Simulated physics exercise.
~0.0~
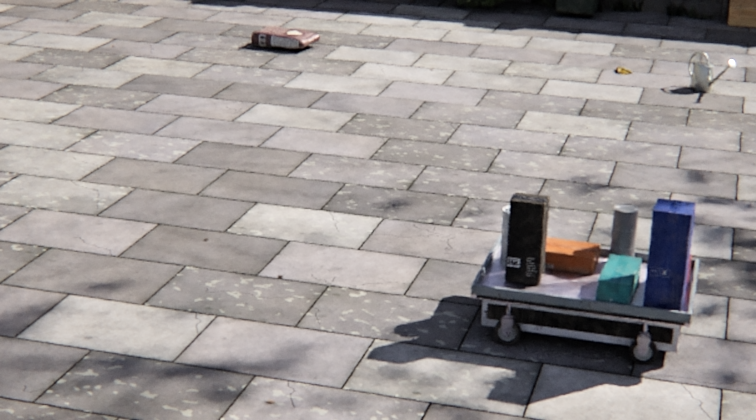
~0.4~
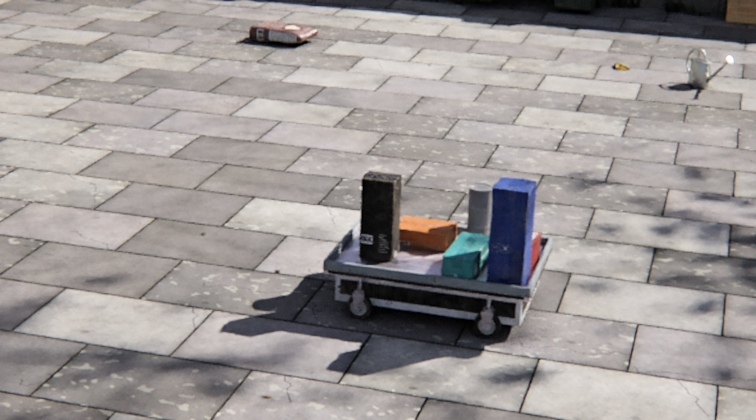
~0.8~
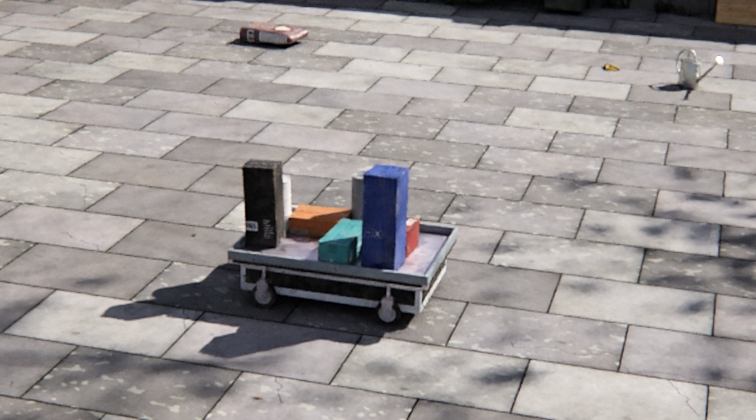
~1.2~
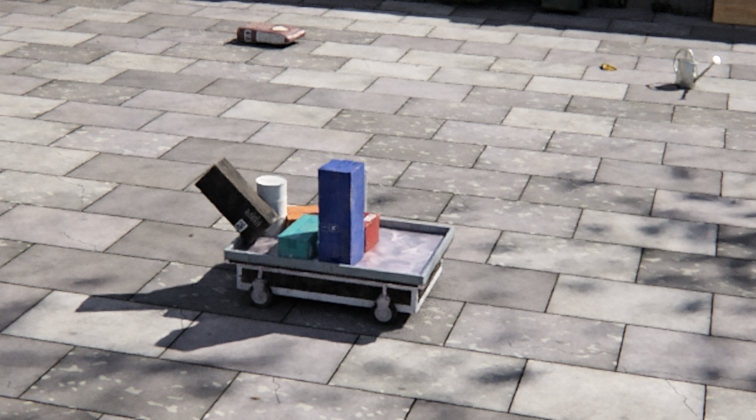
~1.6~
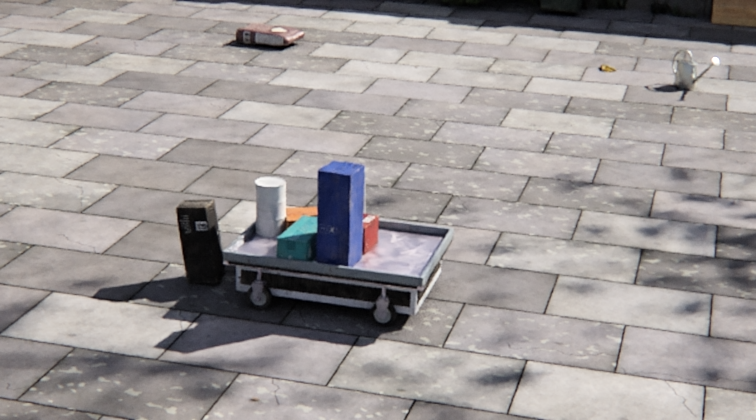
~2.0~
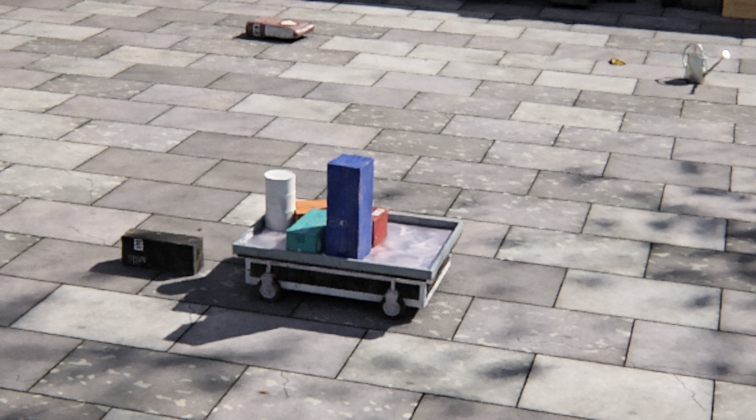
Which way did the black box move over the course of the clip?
The black box moved to the left, first riding on the cart and then tipping off its left end onto the paving.
